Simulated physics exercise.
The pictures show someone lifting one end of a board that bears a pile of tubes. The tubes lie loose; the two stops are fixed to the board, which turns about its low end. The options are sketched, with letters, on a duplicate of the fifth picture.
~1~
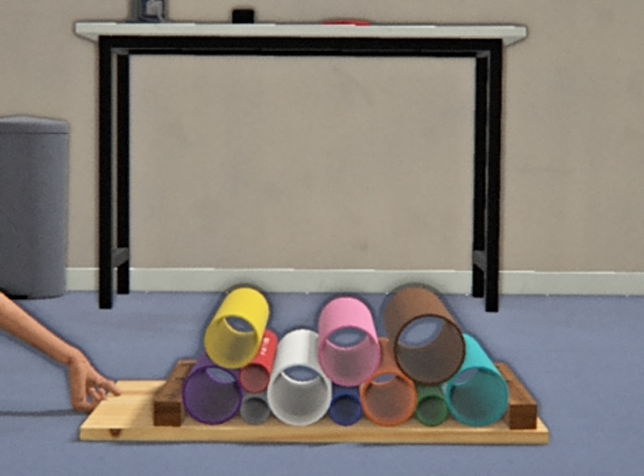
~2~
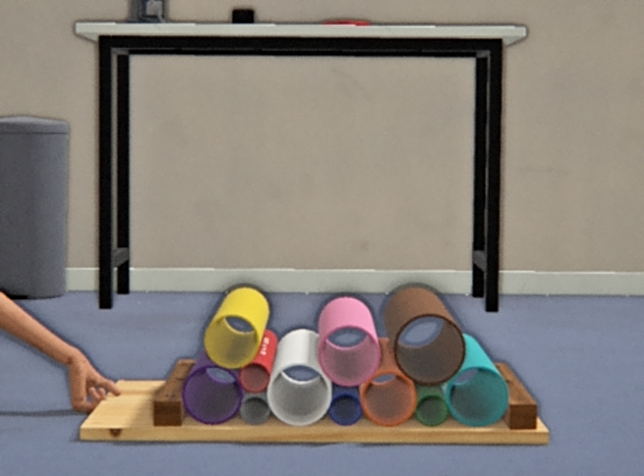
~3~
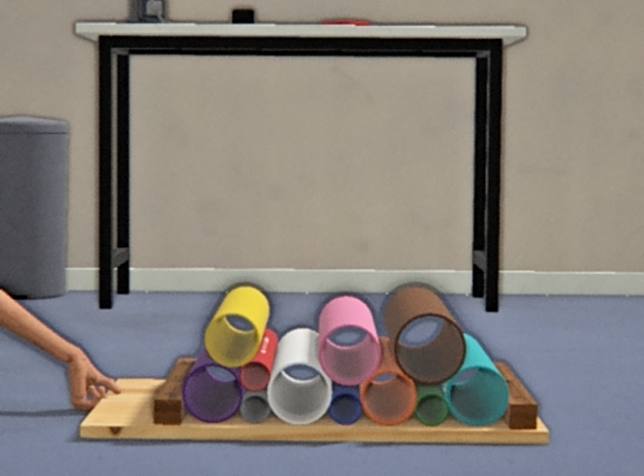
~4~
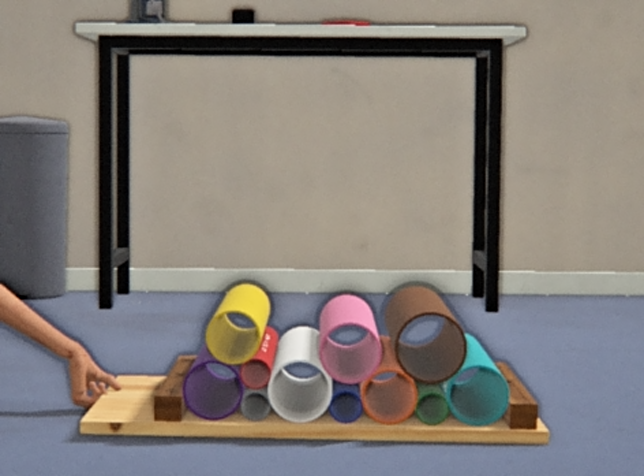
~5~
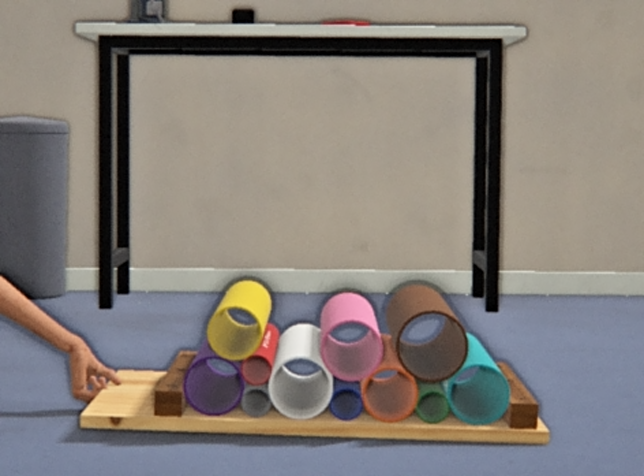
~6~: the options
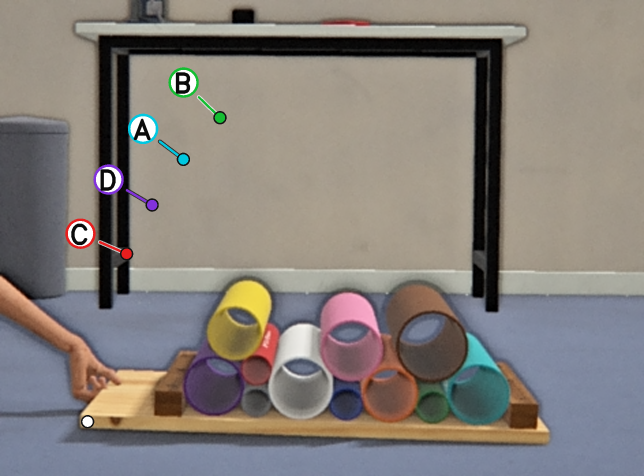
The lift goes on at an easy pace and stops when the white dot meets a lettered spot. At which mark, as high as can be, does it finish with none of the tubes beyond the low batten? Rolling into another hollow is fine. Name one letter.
Stop at A.
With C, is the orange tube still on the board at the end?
Yes, with C.
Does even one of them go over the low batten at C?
No.
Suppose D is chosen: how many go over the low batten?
With D, none.
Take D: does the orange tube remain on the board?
Yes, with D.
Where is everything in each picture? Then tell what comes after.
Green tube (432, 410); turquoise tube (478, 397); red tube (255, 378), in the first picture.
Red tube (255, 377); brown tube (430, 349), in the second picture.
Board (315, 397); purple tube (213, 393); grey tube (255, 409); green tube (432, 410), in the third picture.
Board (315, 395); purple tube (213, 391); grey tube (255, 406), in the fourth picture.
Board (316, 392); purple tube (214, 386); grey tube (256, 402), in the fifth picture.
On the marked copy, A at (184, 159); B at (220, 118); C at (127, 254); D at (152, 205); the white dot at (88, 422).
Taking A. A third of the way, board at 20°.
Two thirds of the way, board at 37°.
When it is over, board at 37°, none over the low batten.
As for the rest, B three over the low batten (brown, pink, yellow); C none over the low batten; D none over the low batten.
